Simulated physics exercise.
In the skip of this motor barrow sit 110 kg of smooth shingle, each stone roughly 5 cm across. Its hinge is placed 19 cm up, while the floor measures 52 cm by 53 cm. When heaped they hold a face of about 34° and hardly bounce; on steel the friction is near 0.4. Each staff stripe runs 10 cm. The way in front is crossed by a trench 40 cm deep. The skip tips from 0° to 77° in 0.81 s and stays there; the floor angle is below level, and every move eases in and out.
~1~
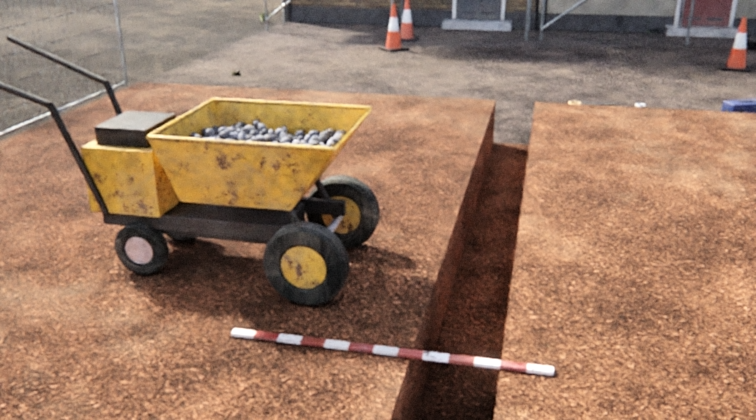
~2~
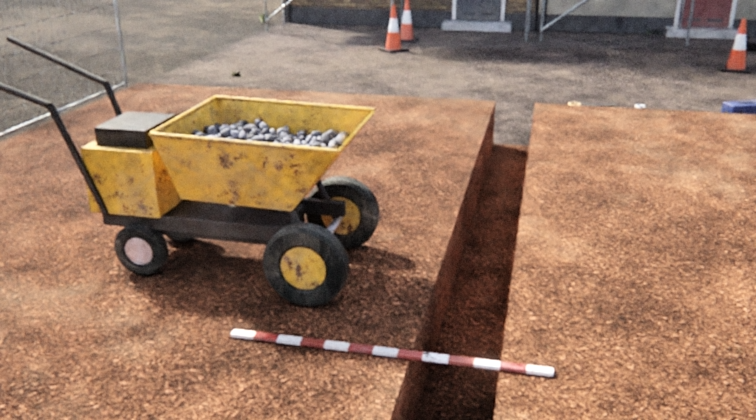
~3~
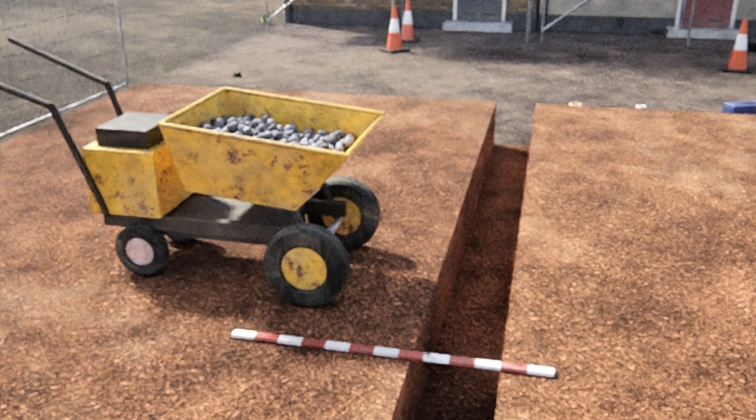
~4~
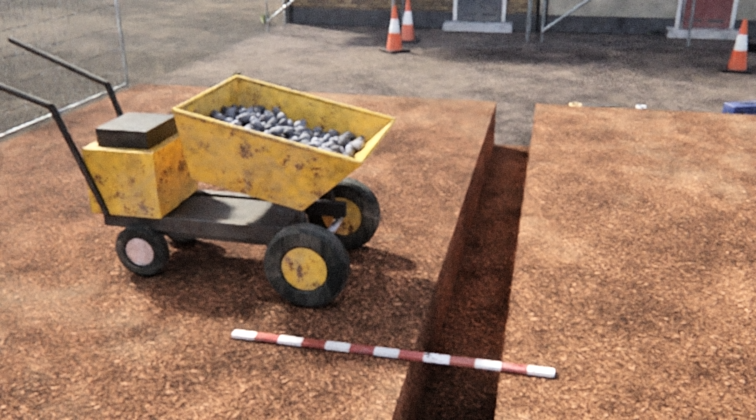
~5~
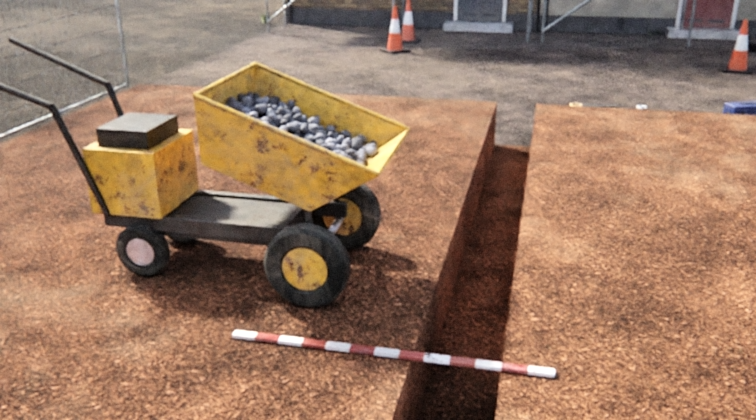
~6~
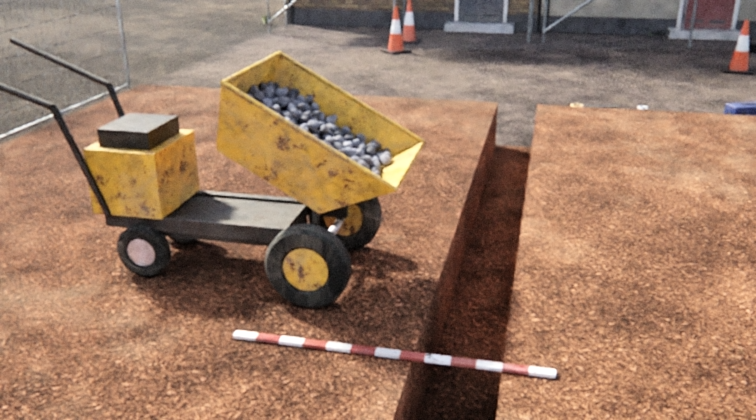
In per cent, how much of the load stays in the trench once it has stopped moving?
I would say about 75 per cent.
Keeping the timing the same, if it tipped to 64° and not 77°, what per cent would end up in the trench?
It comes out at about 75 percent.
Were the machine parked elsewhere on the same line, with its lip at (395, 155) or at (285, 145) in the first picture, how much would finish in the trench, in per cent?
First place roughly 10%, second roughly 90%.
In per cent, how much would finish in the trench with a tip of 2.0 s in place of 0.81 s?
Close to 95 percent, then.
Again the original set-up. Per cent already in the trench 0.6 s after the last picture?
Around 40 per cent of it, at that instant.
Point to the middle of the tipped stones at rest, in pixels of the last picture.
I'd put it close to (488, 348).
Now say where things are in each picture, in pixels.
In the first frame, the skip is at 0°, its lip at (334, 150); the top of the load is at (253, 136).
The second frame shows lip at (337, 152), floor tilted 2°, highest stones at (240, 134).
In the third frame, the skip is at 6°, its lip at (348, 156); the top of the load is at (238, 126).
In the fourth frame, the skip is at 12°, its lip at (362, 163); the top of the load is at (238, 116).
The fifth frame shows lip at (378, 175), floor tilted 20°, highest stones at (248, 105).
In the sixth frame, the skip is at 29°, its lip at (396, 190); the top of the load is at (269, 93).
Then, 0.3 s after the last picture the floor is at 65°, 100 % in the skip; the foremost stones are at (428, 231).
Then, 0.6 s after the last picture the floor is at 77°, 54 % in the skip, 40 % in the trench, 6 % past the trench; the foremost stones are at (538, 299).
Then, 0.9 s after the last picture the floor is at 77°, 8 % in the skip, 67 % in the trench, 25 % past the trench; the foremost stones are at (695, 301).
Then, 2.9 s after the last picture the floor is at 77°, 0 % in the skip, 75 % in the trench, 25 % past the trench; the foremost stones are past the picture's edge.
